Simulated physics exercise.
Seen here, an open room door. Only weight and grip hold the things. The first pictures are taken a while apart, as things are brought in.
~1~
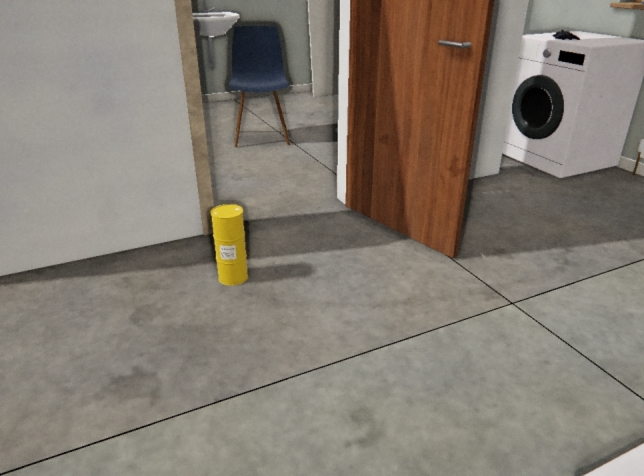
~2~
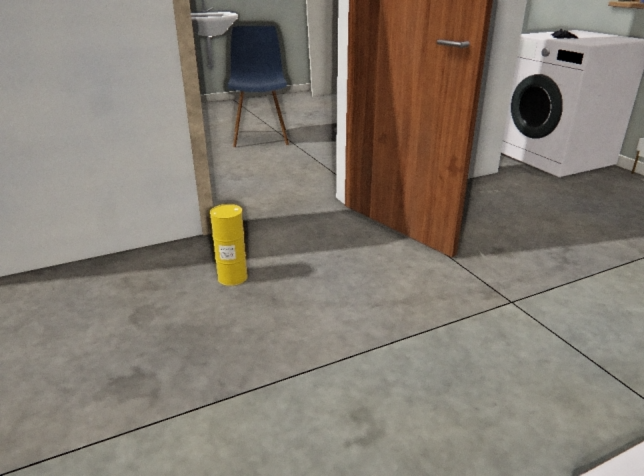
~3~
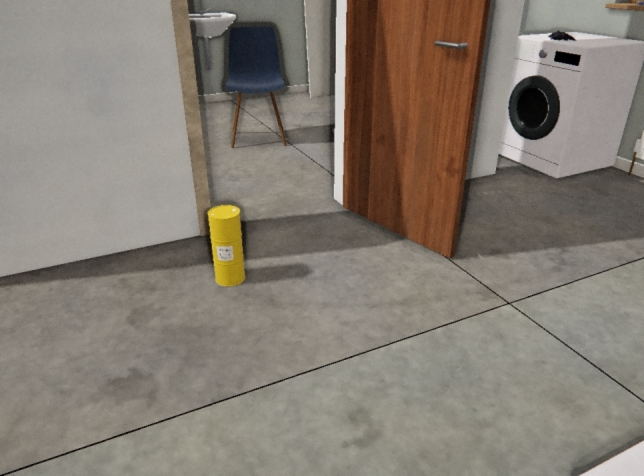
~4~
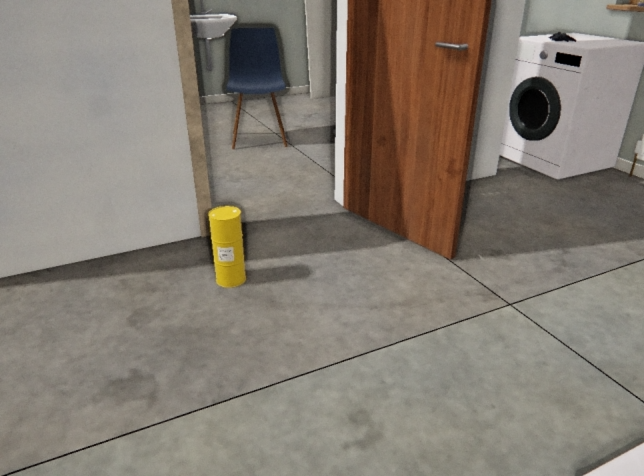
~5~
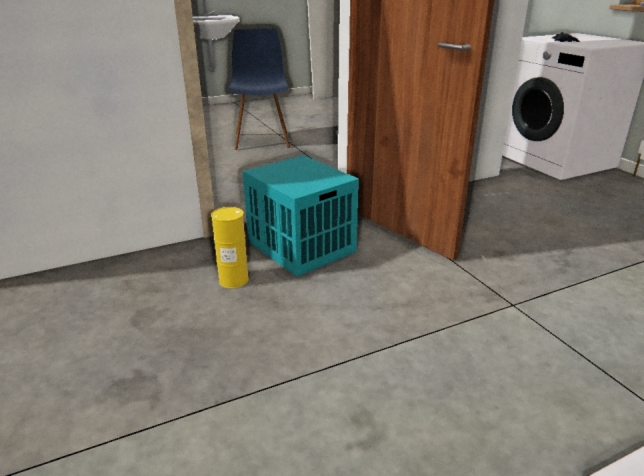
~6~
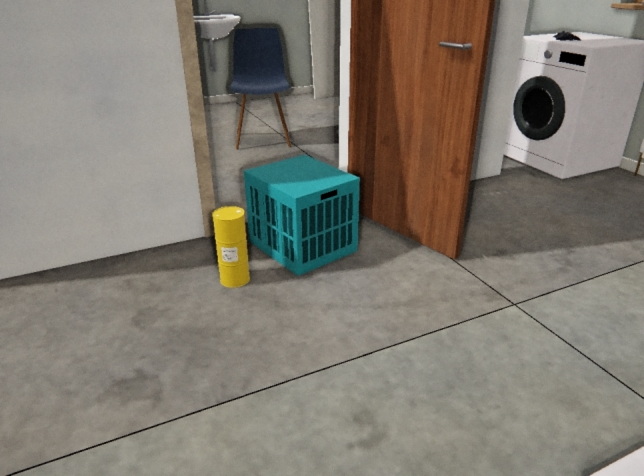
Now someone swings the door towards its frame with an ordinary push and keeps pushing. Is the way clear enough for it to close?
As it turns out, it stops short.
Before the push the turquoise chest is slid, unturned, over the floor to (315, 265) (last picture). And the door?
Then it jams.
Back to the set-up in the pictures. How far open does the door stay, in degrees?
About 70°.
Then, 0.60 s past the last view, door at 96°.
Then, 1.00 s past the last view, door at 82°.
Then, 1.30 s past the last view, door at 71°.
Finally, door at 68°; both still in place. Final places as the last picture's camera would see them, turquoise chest near (300, 212).
